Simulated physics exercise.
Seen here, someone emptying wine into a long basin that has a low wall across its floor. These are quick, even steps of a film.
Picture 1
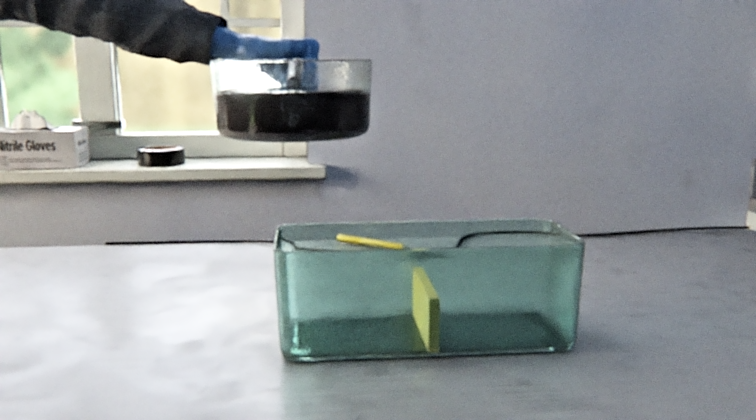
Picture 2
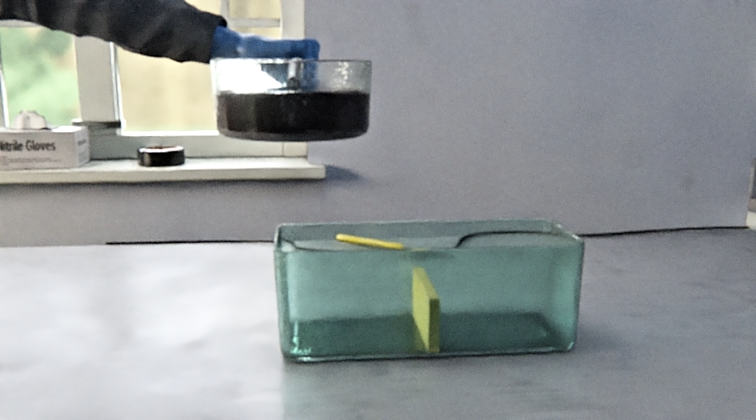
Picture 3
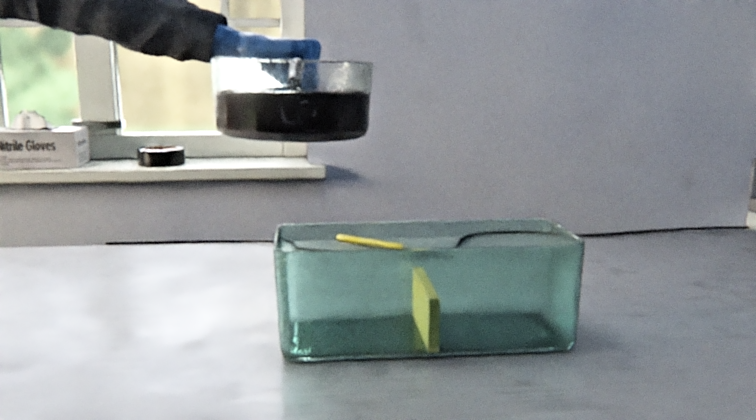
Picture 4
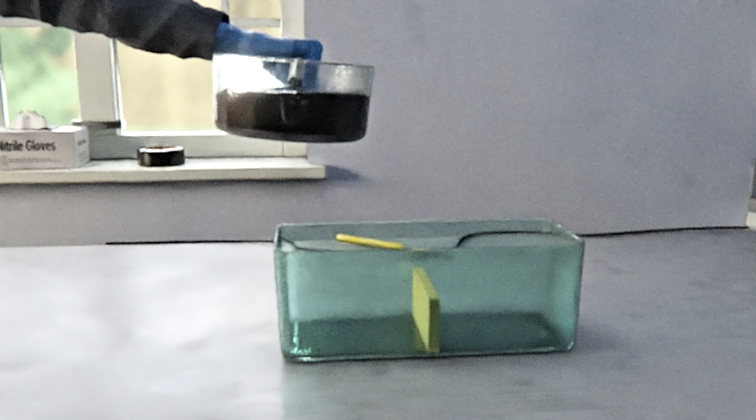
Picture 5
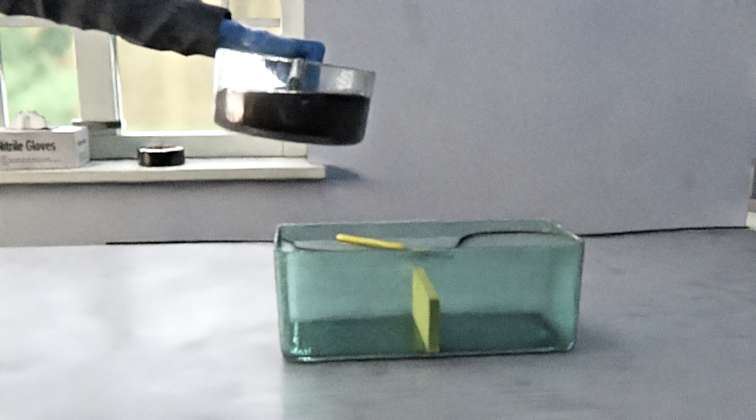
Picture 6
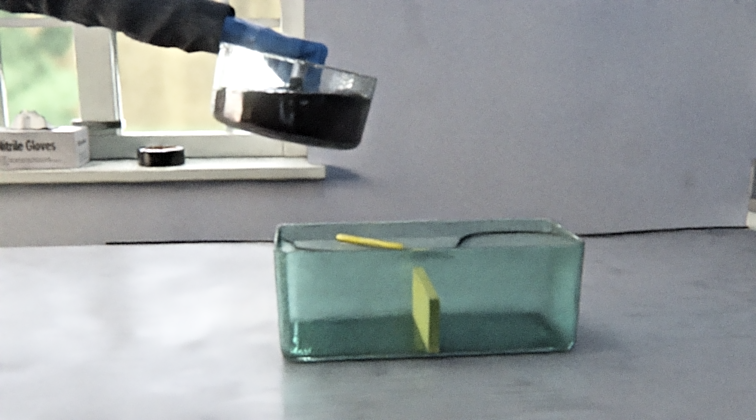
In this clip, a blue-gloved hand holds a round glass dish of dark liquid above a long greenish basin with a low yellow wall inside, first keeping it nearly level, then gradually tilting it down toward the right.
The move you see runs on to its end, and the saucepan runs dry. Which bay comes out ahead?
It is the left-hand one.
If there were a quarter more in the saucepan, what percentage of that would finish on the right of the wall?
Close to 40 per cent.
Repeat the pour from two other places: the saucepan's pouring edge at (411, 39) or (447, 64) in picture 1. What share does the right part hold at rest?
The first gives 70 %, the second 90 %.
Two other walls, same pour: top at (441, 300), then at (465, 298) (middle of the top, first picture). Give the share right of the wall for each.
First some 20, then 15 per cent.
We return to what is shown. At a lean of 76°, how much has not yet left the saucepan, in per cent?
Roughly 55 in a hundred.
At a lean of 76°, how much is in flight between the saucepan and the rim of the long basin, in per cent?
Close to 40 per cent.
A moment on, the tilt is 76° and 53 per cent is still to pour, 4 is left of the wall and 2 right of it.
Next, the tilt is 107° and 9 per cent is still to pour, 50 is left of the wall and 30 right of it.
Then the tilt is 108° and 0 per cent is still to pour, 64 is left of the wall and 30 right of it.
Later the tilt is 108° and 0 per cent is still to pour, 66 is left of the wall and 30 right of it.
Finally, 66 per cent lies left of the wall, 30 right of it and 5 outside.
